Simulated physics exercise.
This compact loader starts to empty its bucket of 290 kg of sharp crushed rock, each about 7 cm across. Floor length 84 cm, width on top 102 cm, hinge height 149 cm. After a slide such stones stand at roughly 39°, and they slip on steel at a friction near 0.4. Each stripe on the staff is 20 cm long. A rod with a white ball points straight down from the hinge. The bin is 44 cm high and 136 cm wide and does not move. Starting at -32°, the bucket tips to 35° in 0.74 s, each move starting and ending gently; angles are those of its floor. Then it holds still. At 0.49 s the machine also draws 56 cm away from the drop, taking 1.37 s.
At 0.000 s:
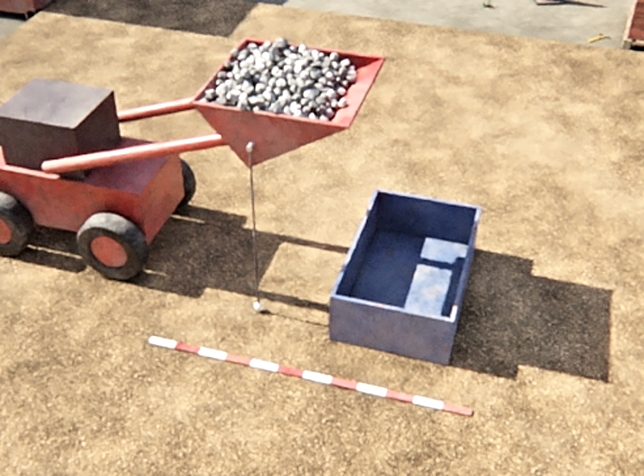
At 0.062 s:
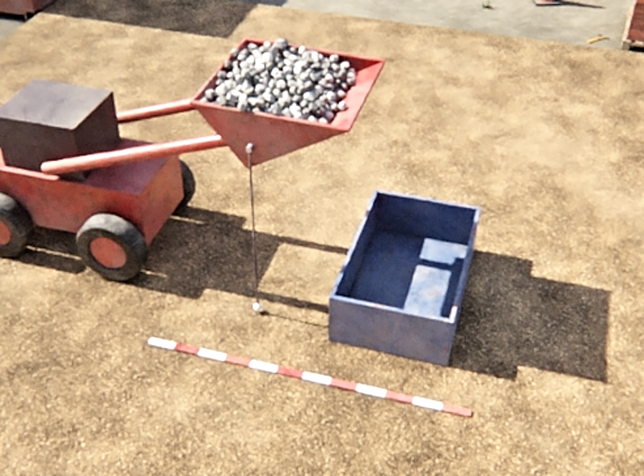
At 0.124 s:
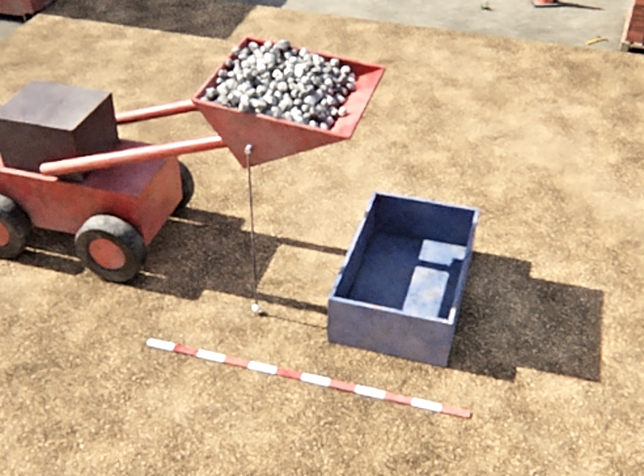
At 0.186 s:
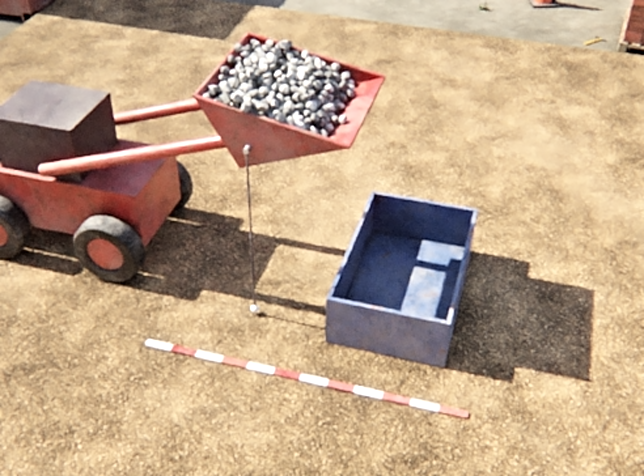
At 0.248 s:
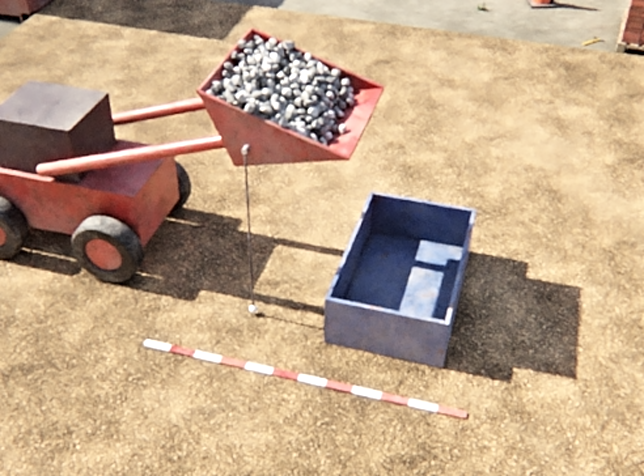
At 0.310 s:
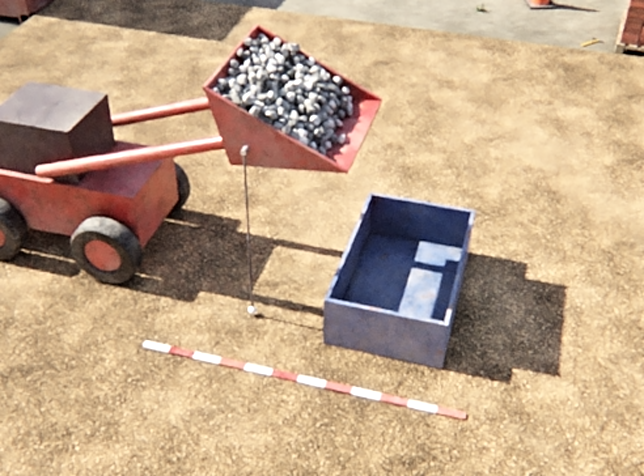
A sunlit patch of rough, sandy ground is seen from above at an angle, with grey pavement along the top edge. On the left, a red loader with a dark box on its body holds up a red bucket heaped with grey stones, a thin rod with a white ball hanging below, near an empty blue bin and a red-and-white staff. The bucket gradually tilts down to the right, its stones shifting slightly, while the view barely drifts.
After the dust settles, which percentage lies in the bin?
Roughly 40 per cent ends in the bin.
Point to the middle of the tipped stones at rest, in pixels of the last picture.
Near (342, 277).
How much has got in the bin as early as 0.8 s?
Some 0 per cent.
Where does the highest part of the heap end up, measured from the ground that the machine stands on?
Some 32 cm above that level.
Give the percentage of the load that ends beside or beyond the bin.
Some 0 per cent of the load.
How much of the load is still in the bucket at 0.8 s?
Roughly 85 per cent is still inside.
After 0.6 s the floor is at 24°; 100 % in the bucket; the foremost stones are at (335, 157).
After 0.8 s the floor is at 35°; 83 % in the bucket, 15 % short of the bin, 2 % in the bin; the foremost stones are at (361, 211).
After 2.3 s the floor is at 35°; 0 % in the bucket, 58 % short of the bin, 42 % in the bin, 1 % beside or beyond the bin; the foremost stones are at (443, 323).
After 4.7 s the floor is at 35°; 0 % in the bucket, 58 % short of the bin, 42 % in the bin, 1 % beside or beyond the bin; the foremost stones are at (443, 323).
